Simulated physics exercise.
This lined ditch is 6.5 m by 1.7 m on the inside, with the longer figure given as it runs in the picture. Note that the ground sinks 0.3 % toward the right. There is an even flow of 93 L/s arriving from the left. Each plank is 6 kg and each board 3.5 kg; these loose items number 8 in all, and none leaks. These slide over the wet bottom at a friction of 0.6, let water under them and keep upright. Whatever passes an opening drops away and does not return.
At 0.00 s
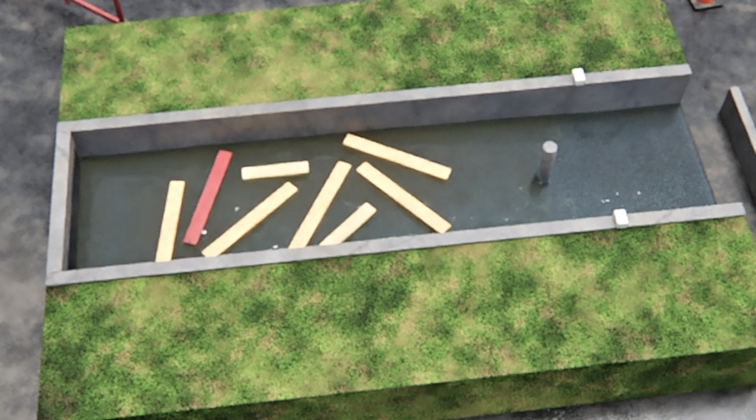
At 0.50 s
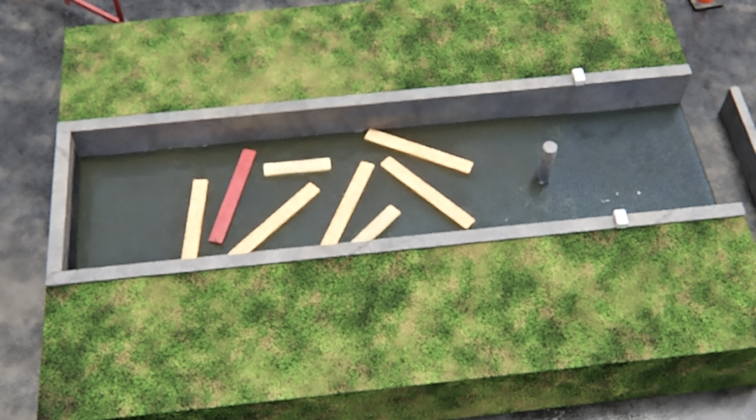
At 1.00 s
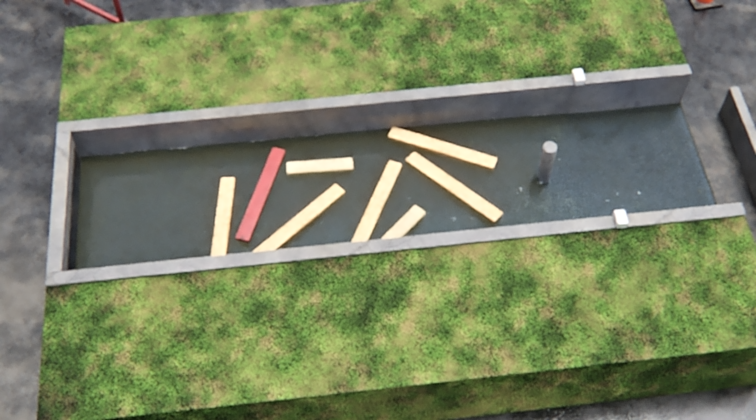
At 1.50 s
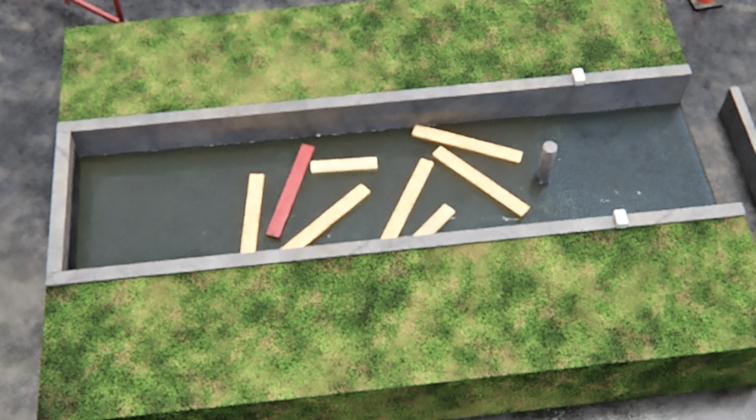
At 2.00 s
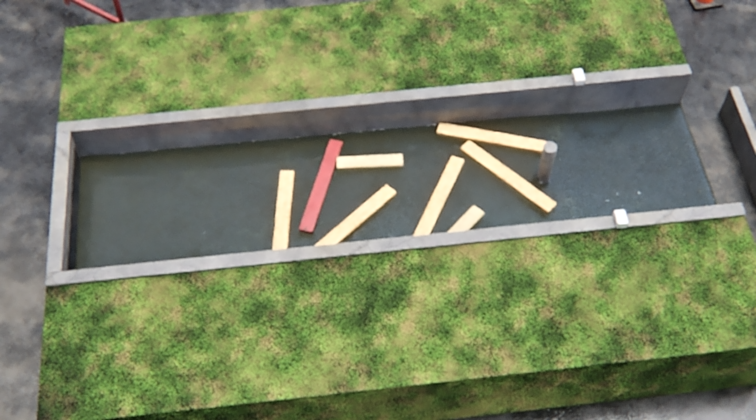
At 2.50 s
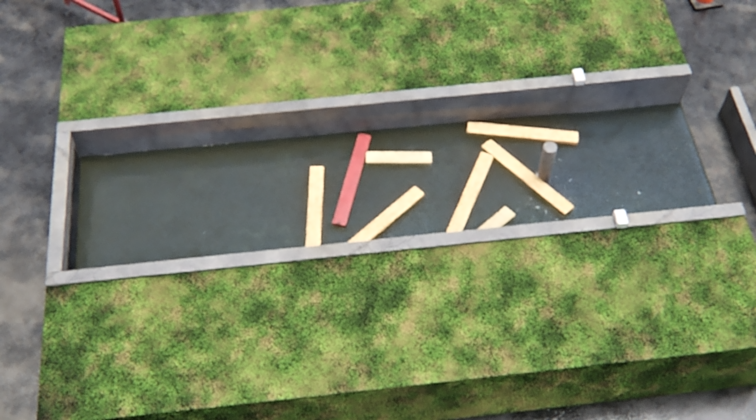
A long concrete-walled ditch of shallow dark water runs between two strips of patchy green grass, seen from above at an angle by a still camera. One red plank and seven pale yellow ones float in its left and middle parts, with a grey post standing upright to their right. The planks drift steadily rightward together, until the leading yellow ones reach the post and shift around it.
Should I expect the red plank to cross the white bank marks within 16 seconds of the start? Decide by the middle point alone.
The red plank does not clear the marks.
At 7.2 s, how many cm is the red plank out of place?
Displacement by then near 250 cm.
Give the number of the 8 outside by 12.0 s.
Total: 1.
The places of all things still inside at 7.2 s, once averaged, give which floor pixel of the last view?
Mean position: Approximately (481, 193).
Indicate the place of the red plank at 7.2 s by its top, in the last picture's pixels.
(451, 165), give or take.
After 3.5 s the red plank is near (416, 169), 2.2 m from its start, afloat; 1 of 8 are over the mark; 8 afloat.
After 7.2 s the red plank is near (451, 165), 2.6 m from its start, afloat; 1 of 8 are over the mark; 7 afloat.
After 12.0 s the red plank is near (493, 155), 3.1 m from its start, afloat; 1 of 8 are over the mark; 7 afloat.
After 16.0 s the red plank is near (493, 155), 3.1 m from its start, afloat; 1 of 8 are over the mark; 7 afloat.
